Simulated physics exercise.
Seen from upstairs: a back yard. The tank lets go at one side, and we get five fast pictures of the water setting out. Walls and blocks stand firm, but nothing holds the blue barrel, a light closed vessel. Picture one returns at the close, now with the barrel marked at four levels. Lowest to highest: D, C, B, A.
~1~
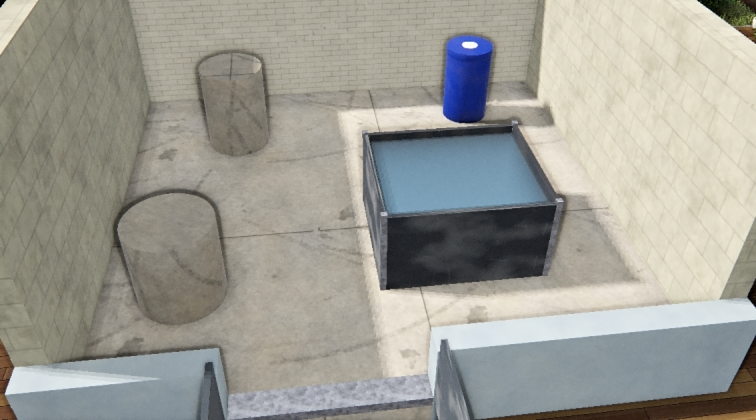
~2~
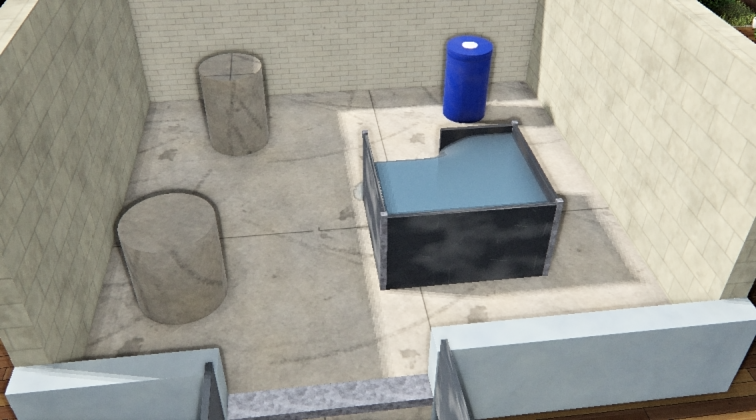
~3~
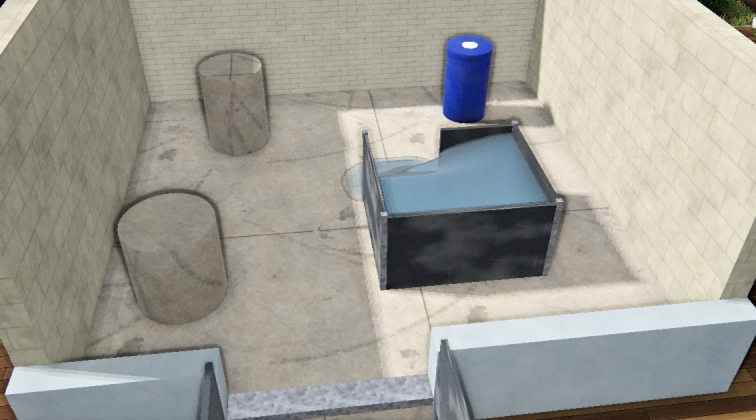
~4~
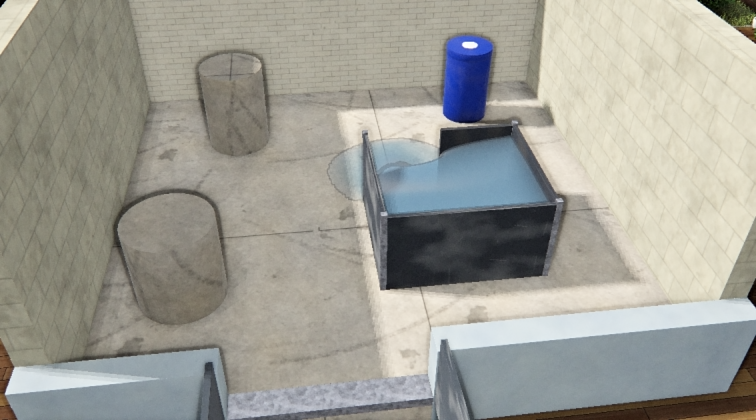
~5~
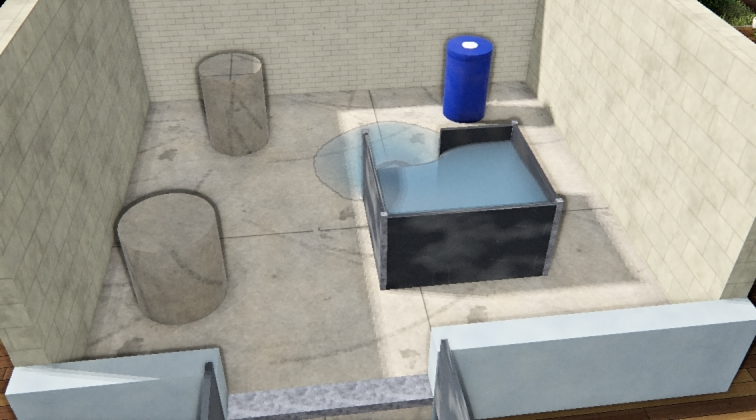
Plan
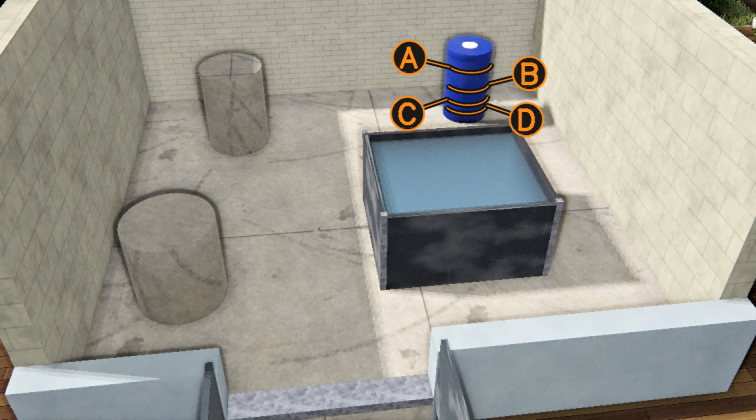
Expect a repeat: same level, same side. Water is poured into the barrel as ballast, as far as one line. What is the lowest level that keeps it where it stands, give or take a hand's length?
Use level D.
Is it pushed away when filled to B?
No, that is safe.
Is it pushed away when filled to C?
No.
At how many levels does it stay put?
All of the four.
In orange, A at (474, 72); B at (472, 92); C at (471, 105); D at (470, 113); from the bottom up D, C, B, A.
Choosing A, it does not move.
Choosing B, it does not move.
Choosing C, it does not move.
Choosing D, it does not move.
